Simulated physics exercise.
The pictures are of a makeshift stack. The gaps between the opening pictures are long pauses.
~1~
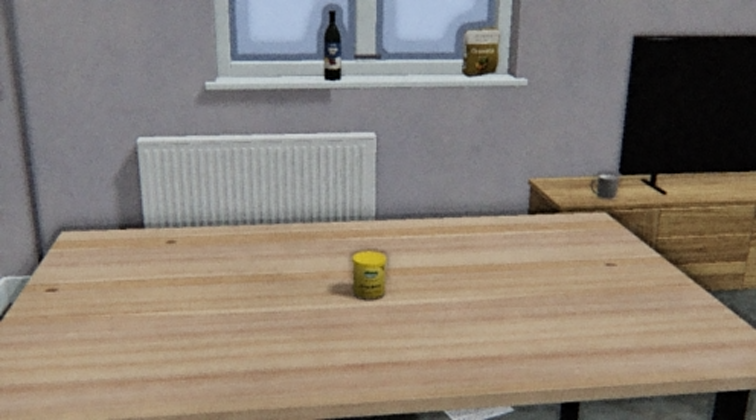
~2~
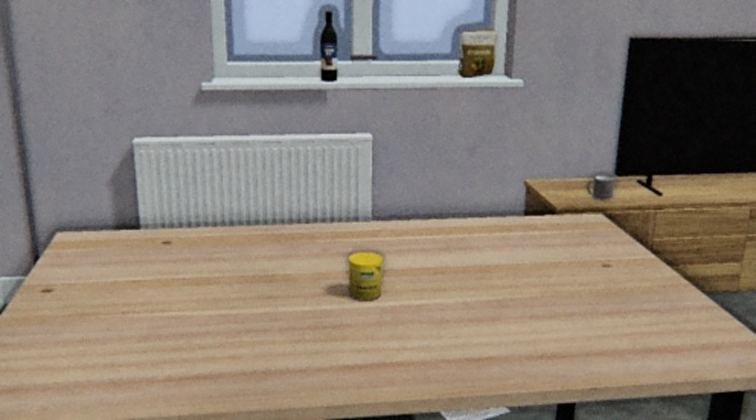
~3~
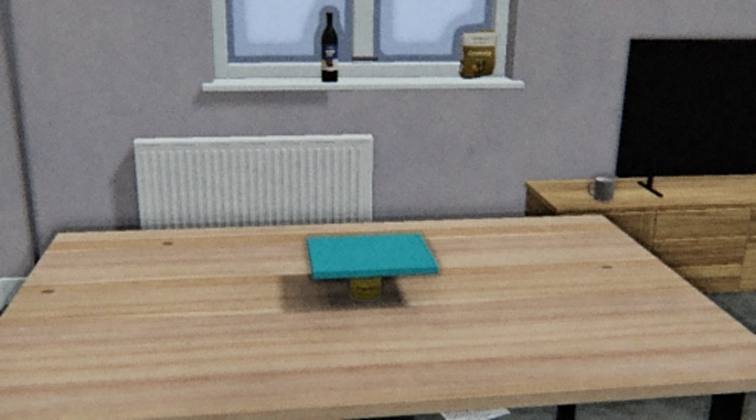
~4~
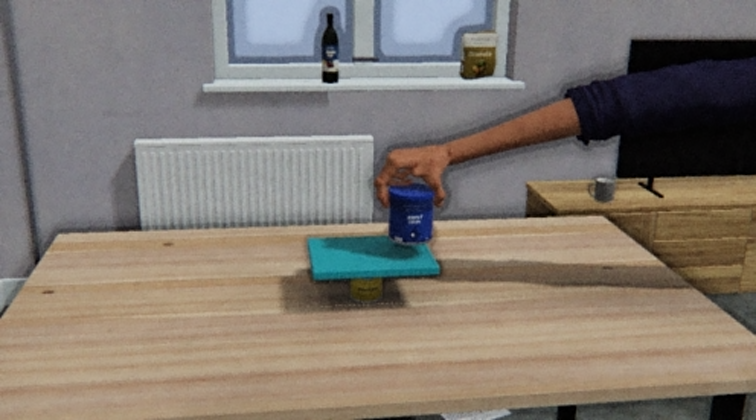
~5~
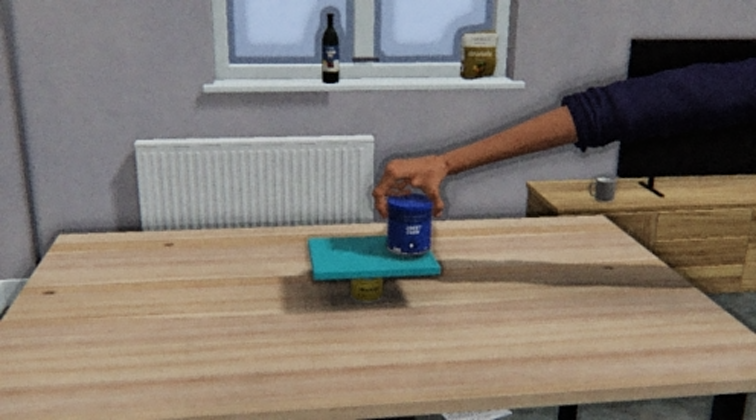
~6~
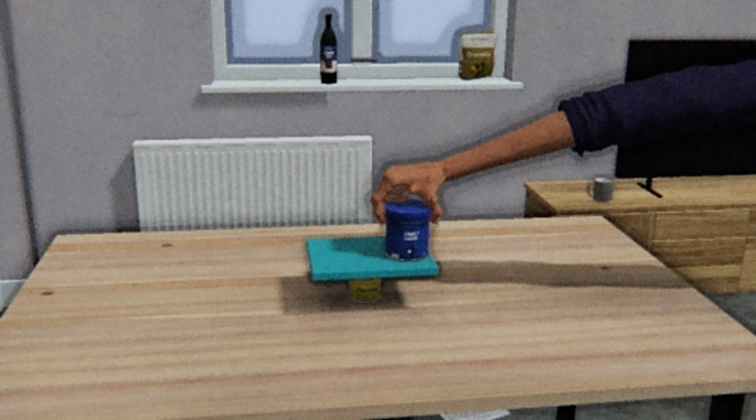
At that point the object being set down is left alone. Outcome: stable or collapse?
Oh, it doesn't remain fully standing, sadly.
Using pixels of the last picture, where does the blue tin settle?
Roughly pixel (479, 286) in the last picture.
Then, 0.30 s past the last view, blue tin now fallen; turquoise lid rocked 42° from its first pose.
Then, 0.40 s past the last view, turquoise lid rocked 56° from its first pose.
Then, 0.50 s past the last view, turquoise lid rocked 39° from its first pose.
Then, 1.10 s past the last view, turquoise lid rocked 34° from its first pose.
Finally, fallen, blue tin; moved from the start, turquoise lid; yellow tin still in place. Final places as the last picture's camera would see them, blue tin near (479, 286). The stack gives way.
